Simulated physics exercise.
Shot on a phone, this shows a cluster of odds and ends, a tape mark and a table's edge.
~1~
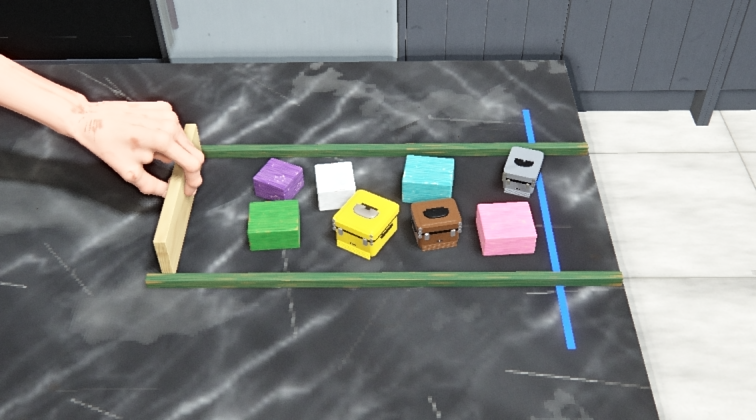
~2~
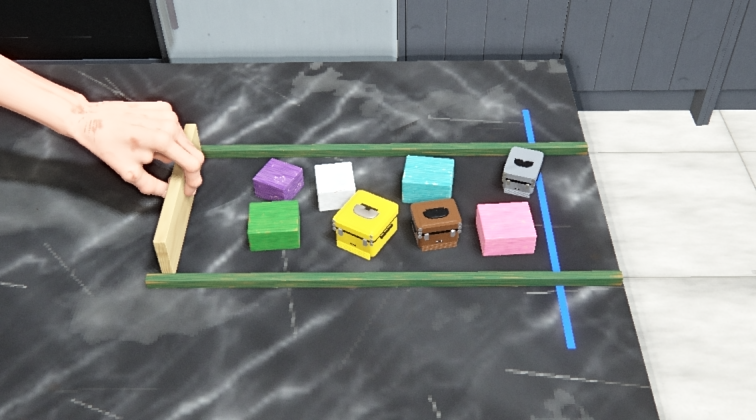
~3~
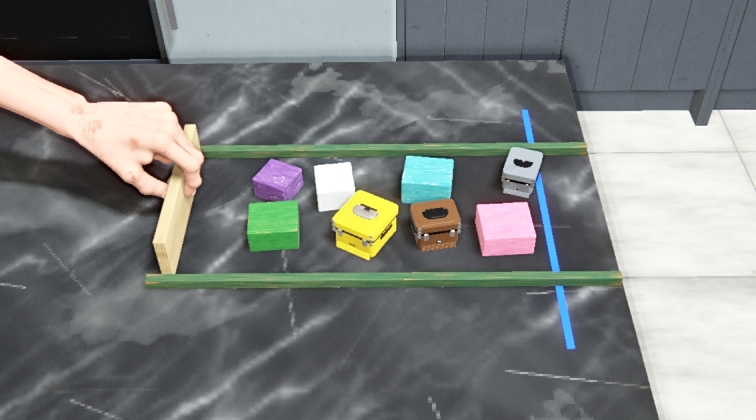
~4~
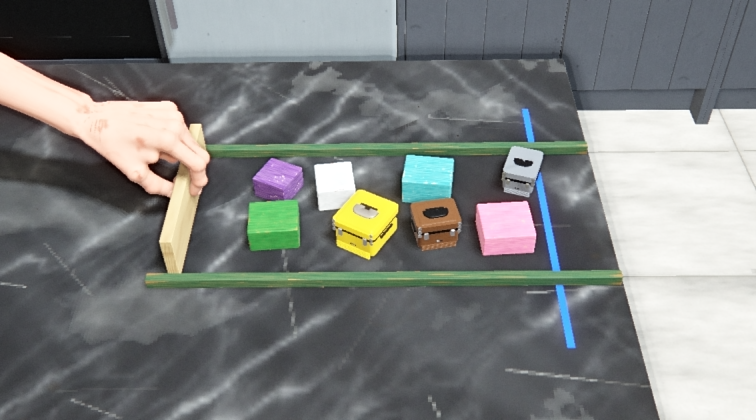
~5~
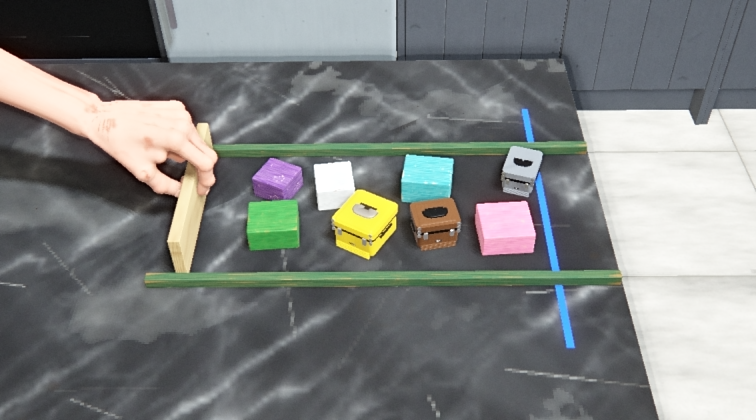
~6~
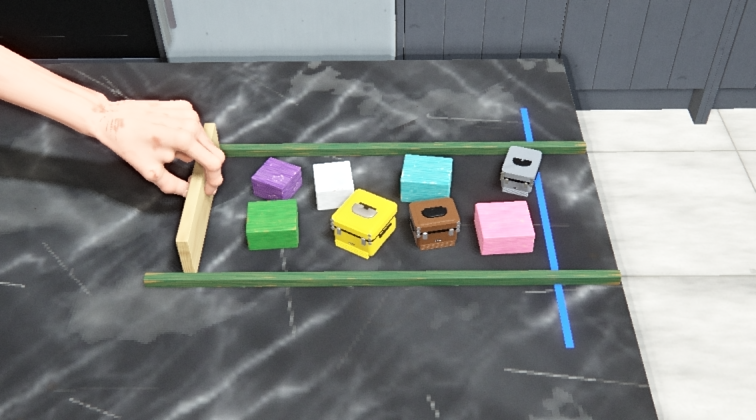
On a dark marbled tabletop, a hand held a wooden board between two green rails and slid it slightly right toward colorful blocks and small cases, which stayed still near a blue tape line.
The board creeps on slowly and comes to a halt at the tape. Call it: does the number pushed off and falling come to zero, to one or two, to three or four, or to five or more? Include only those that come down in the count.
It comes to five or more.
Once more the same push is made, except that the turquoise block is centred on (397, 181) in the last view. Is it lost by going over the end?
In that case it is gone.
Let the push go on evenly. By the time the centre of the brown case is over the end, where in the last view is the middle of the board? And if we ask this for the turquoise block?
The brown case puts it at (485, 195), the turquoise block at (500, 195).
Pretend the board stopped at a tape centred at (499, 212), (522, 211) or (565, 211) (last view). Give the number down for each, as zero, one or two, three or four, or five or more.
In order, the falls would come to three to four; either three or four; more than four.
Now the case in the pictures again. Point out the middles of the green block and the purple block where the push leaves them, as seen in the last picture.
Answer: First (573, 223), after that (557, 174).
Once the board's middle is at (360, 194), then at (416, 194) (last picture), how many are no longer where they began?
It comes to 7 for the first spot, 8 for the other.
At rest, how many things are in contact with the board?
Counting them up gives 2.
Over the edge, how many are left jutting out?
My count gives 1.
A little later, none off yet; grey case at rest near (521, 171); pink block at rest near (504, 228); brown case at rest near (434, 223).
Next, none off yet; grey case shifted a little near (537, 169); pink block shifted about its own width near (569, 229); brown case shifted well along near (521, 221).
Later still, two off so far; grey case on its side near (622, 221); pink block dropping near (626, 397); brown case shifted well along near (615, 221).
When it is over, the number that fall off is five or more; down, yellow case, turquoise block, brown case, pink block and grey case.
